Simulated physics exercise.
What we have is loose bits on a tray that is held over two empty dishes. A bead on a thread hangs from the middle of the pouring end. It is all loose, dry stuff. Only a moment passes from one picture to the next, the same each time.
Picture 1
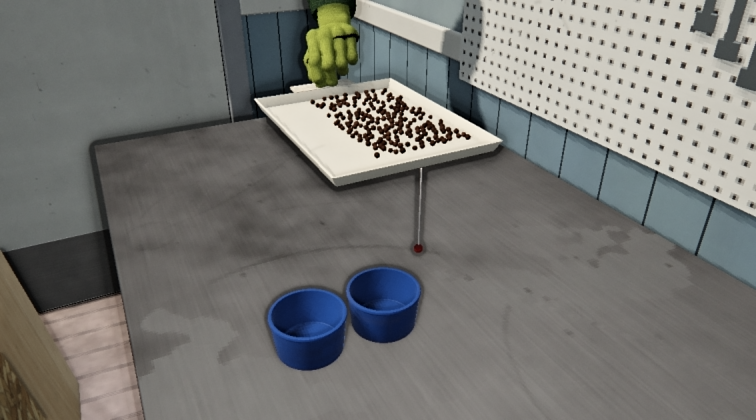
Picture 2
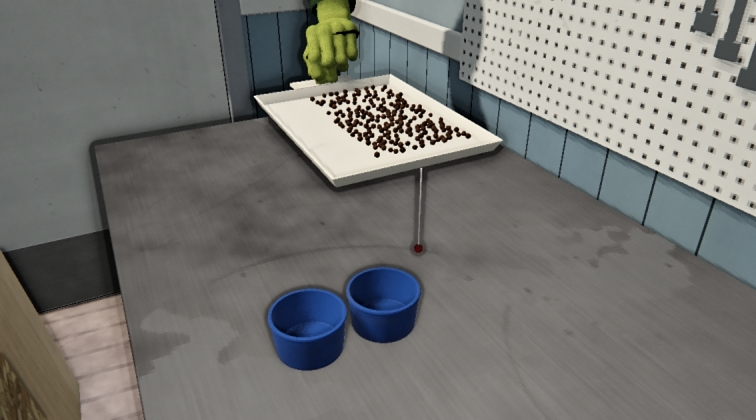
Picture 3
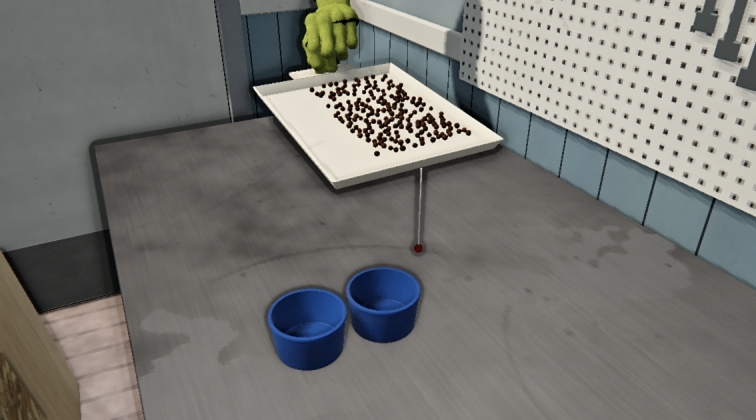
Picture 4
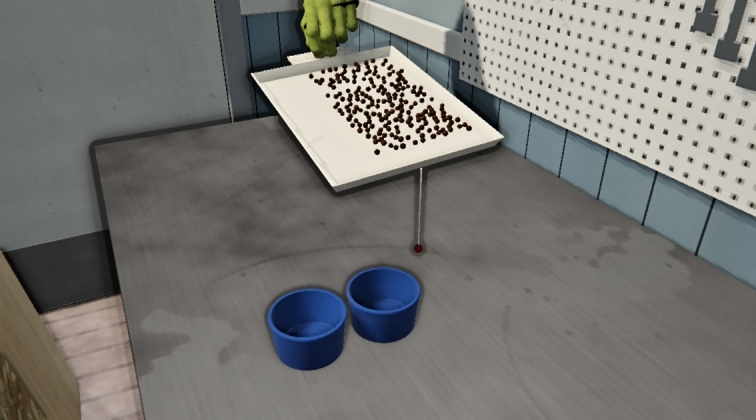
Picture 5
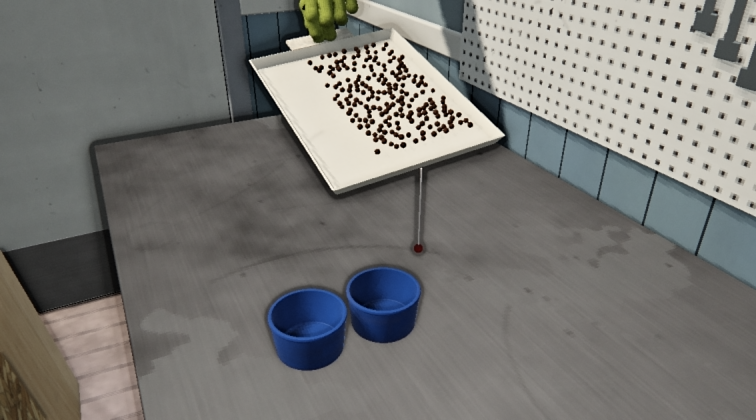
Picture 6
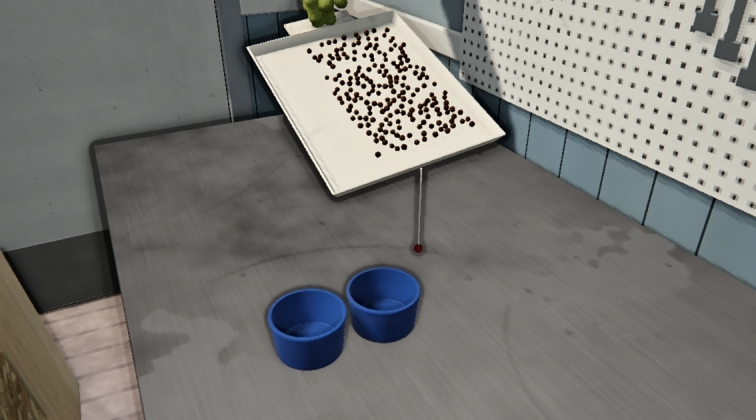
Green-gloved hand raising the back of a white tray of small dark berries, tilting it above two empty blue dishes.
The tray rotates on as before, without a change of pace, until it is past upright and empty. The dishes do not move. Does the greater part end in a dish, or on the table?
They take over half between them.
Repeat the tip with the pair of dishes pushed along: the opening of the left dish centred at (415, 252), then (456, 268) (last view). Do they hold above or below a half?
The first try: Under half. The second: Under half.
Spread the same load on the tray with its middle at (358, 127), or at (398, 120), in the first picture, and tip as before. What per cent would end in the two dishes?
About 60 and 60 per cent.
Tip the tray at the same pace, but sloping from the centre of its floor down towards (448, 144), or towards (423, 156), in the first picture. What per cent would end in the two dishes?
Roughly 0 per cent, and 0 per cent.
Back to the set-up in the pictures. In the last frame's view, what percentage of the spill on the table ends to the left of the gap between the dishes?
Roughly 50 in a hundred.
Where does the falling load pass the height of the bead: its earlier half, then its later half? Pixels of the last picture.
The first part at (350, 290); the rest at (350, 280).
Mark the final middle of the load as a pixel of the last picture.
Near (363, 324).
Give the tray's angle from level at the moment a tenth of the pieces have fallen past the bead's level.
Roughly 65°.
Shortly afterwards, tray tipped steeply; near a third on the tray; only a few in the left dish; a little in the right dish; only a few outside both; near half in the air.
Next, tray tipped past a quarter turn; near a quarter in the left dish; near a third in the right dish; near a third outside both; only a few in the air.
Some moments later, tray tipped past a quarter turn; near a quarter in the left dish; near a third in the right dish; near a third outside both.
In the end, tray tipped past a quarter turn; near a quarter in the left dish; near a third in the right dish; near a third outside both.
